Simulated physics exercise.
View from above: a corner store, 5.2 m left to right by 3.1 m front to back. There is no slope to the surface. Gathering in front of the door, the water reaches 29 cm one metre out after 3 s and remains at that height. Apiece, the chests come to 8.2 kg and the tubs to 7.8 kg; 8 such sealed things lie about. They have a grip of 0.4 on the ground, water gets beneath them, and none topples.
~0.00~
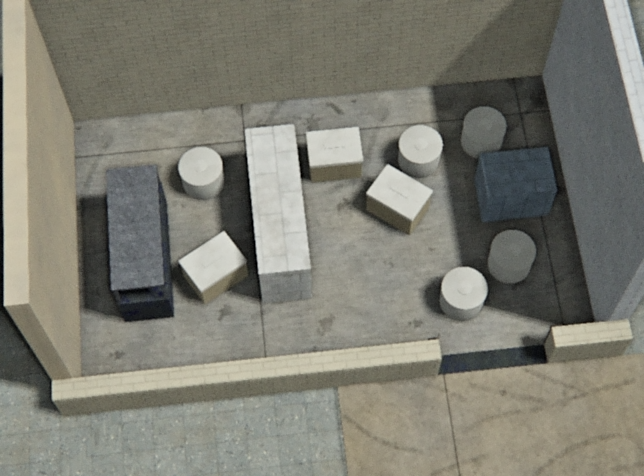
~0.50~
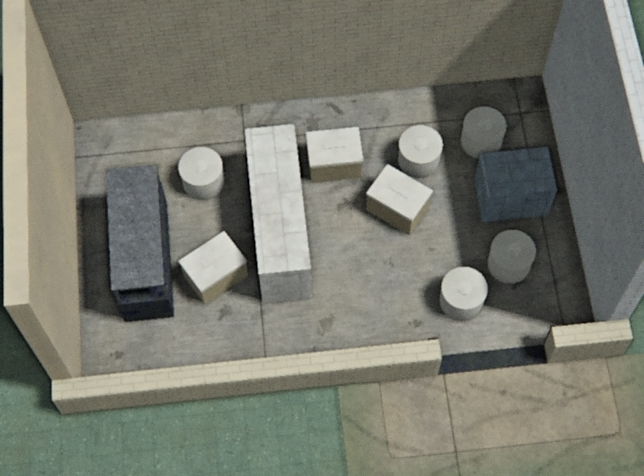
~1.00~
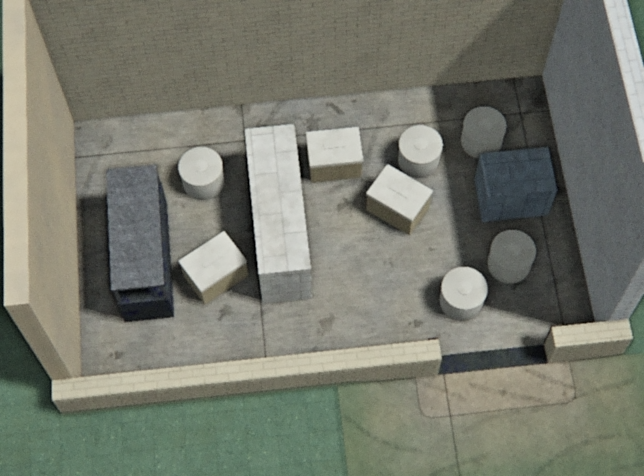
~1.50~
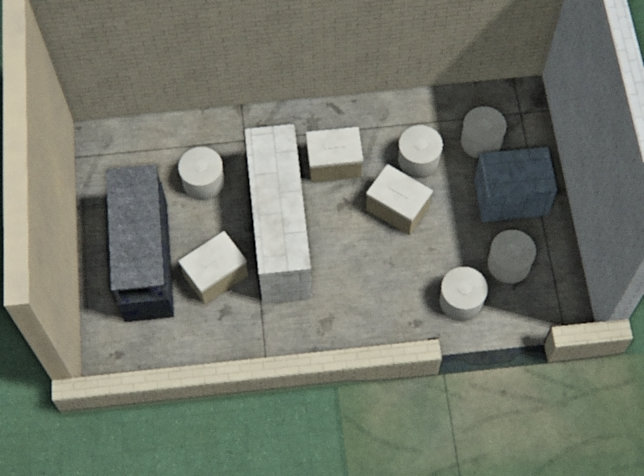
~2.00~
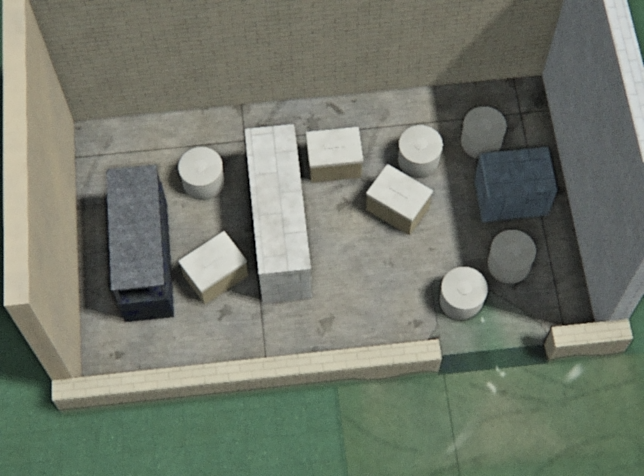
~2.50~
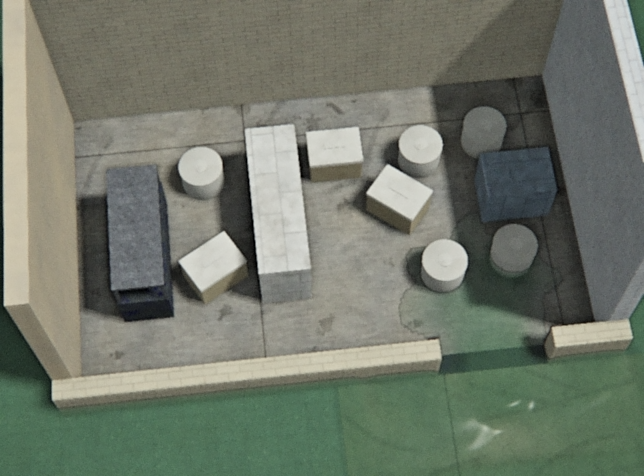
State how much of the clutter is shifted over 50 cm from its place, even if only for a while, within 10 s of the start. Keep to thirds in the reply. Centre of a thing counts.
My answer: Two thirds or more.
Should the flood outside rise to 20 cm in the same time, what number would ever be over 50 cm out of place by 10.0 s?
Then 6 of them.
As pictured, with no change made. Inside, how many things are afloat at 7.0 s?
Count: 6.
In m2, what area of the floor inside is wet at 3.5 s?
5.0 m2.
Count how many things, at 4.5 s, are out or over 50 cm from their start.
5 in all.
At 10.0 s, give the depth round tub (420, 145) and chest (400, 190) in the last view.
Roughly 22 and 19 cm.
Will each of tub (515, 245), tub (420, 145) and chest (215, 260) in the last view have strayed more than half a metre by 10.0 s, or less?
Result, in order: Exceeded / exceeded / stayed within.
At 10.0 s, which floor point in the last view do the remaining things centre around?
(342, 186).
After 3.5 s 2 of 8 are over 50 cm from their spots; 1 afloat.
After 4.5 s 5 of 8 are over 50 cm from their spots; 4 afloat.
After 7.0 s 5 of 8 are over 50 cm from their spots; 6 afloat.
After 10.0 s 7 of 8 are over 50 cm from their spots, and 7 have been at some point; 8 afloat.
